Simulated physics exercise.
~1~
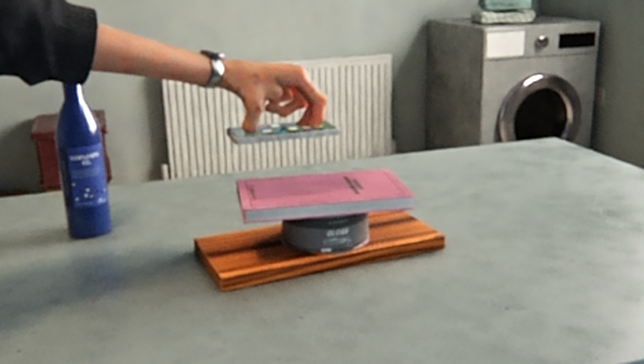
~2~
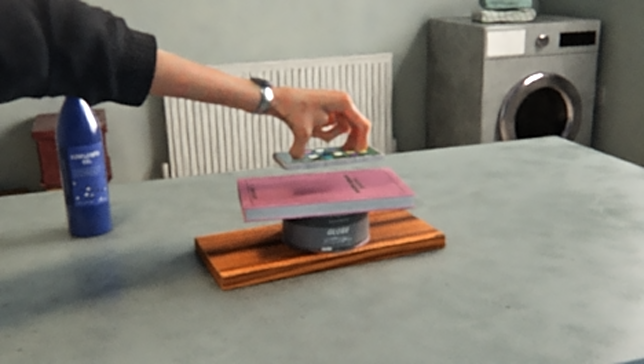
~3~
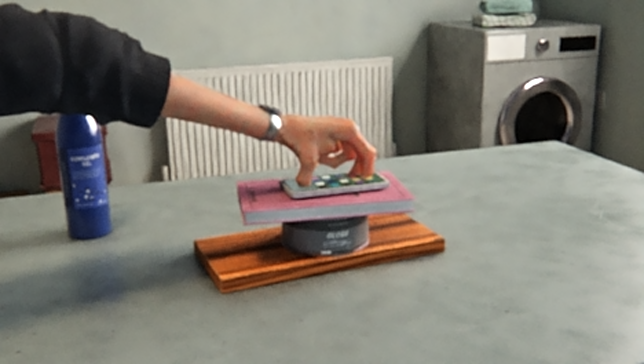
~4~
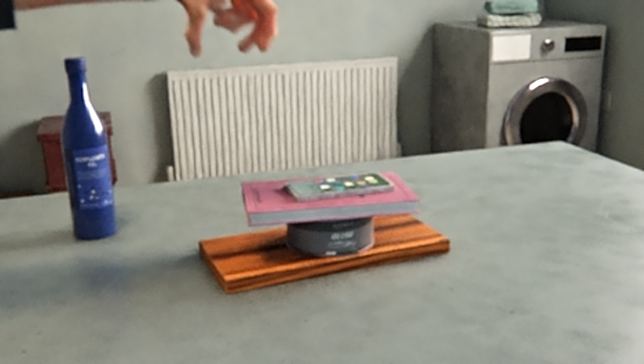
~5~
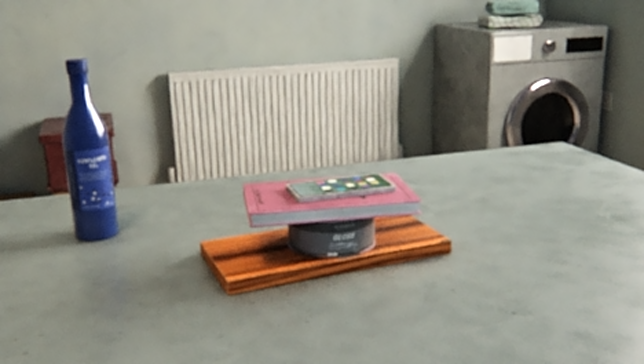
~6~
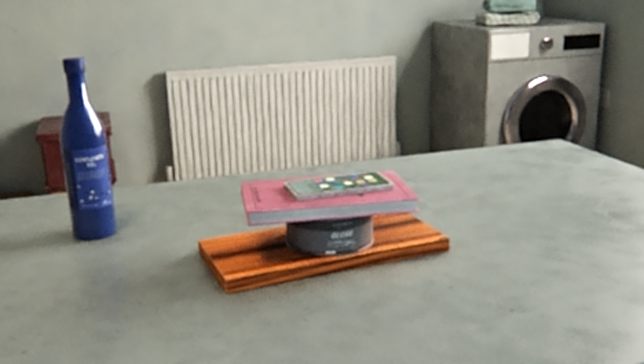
A hand lowered a phone onto a pink book balanced on a grey tub and a wooden board, beside a blue bottle on the table, then let go and drew back out of view, and the little stack stayed steady.
